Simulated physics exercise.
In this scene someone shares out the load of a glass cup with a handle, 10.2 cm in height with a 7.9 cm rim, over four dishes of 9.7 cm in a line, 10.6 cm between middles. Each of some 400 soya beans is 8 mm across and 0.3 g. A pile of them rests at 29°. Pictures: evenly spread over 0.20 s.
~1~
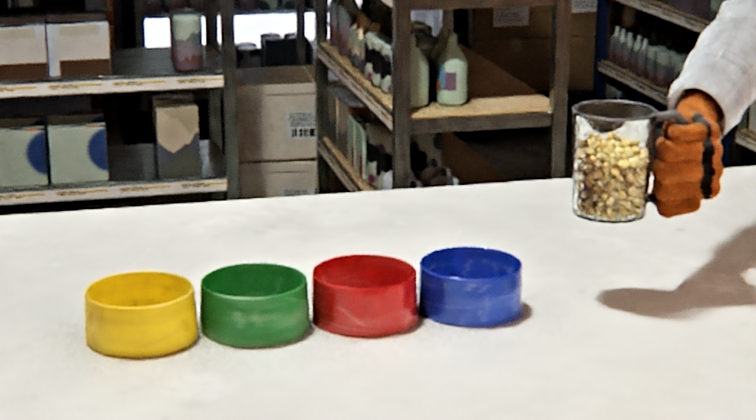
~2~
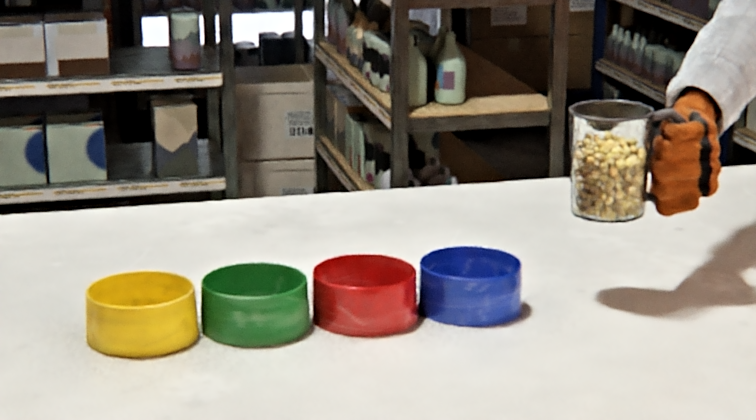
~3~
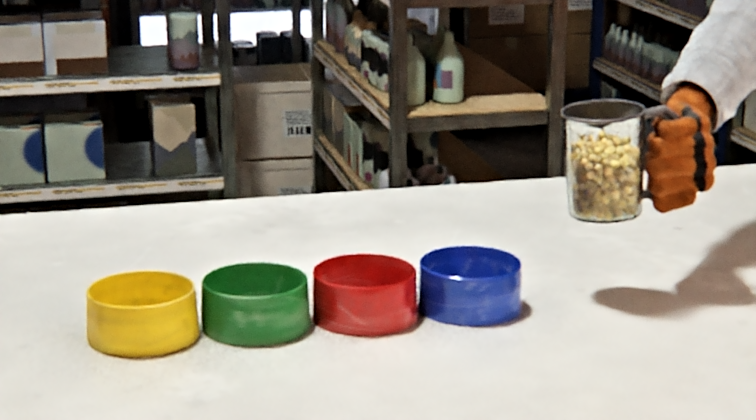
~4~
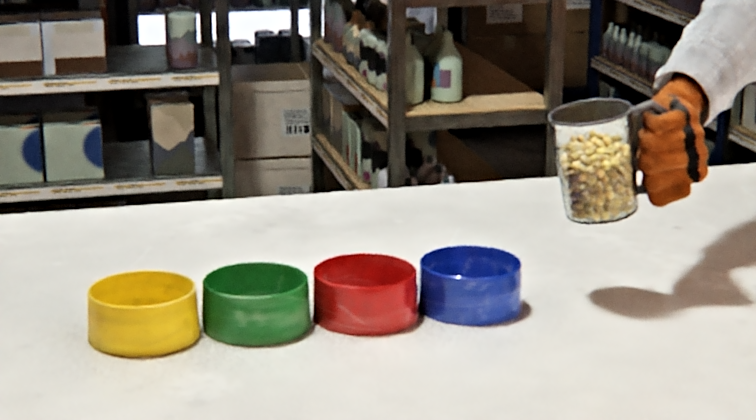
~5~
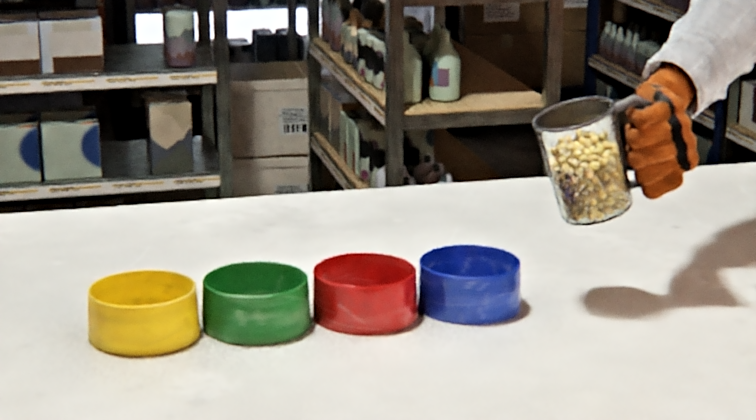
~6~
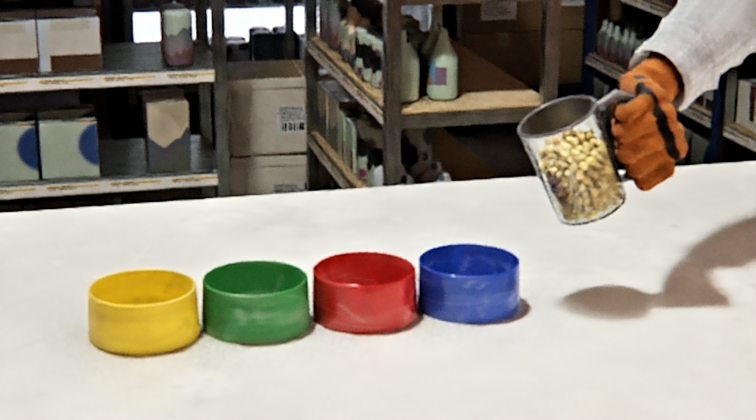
A gloved hand moves a glass cup of beans left, gradually tilting it toward four coloured dishes.
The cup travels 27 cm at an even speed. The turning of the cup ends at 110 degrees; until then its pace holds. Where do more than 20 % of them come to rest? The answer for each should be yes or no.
Red dish - yes, blue dish - no, green dish - yes, yellow dish - no, counter - no.
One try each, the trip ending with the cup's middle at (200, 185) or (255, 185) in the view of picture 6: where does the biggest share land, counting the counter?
Try 1 - green; try 2 - green.
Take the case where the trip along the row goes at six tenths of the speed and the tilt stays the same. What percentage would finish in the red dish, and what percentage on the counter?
In that case red 70; counter 10.
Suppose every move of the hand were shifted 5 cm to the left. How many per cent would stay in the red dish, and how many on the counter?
In that case, red: 10; counter: 20.
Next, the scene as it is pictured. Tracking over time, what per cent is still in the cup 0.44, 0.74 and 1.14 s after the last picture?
First 100, then 50, then 0 per cent.
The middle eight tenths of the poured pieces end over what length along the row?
14 cm, roughly.
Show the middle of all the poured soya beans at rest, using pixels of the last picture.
(270, 307) or so.
Then, 0.44 s after the last picture, tilt 101 degrees; cup holds 100 %.
Then, 0.74 s after the last picture, tilt 110 degrees; cup holds 50 %, red 40 %, green 5 %.
Then, 1.14 s after the last picture, tilt 110 degrees; cup holds 0 %, red 35 %, green 60 %.
In the end, red 35 %, blue 0 %, green 60 %, yellow 0 %, counter 10 %.
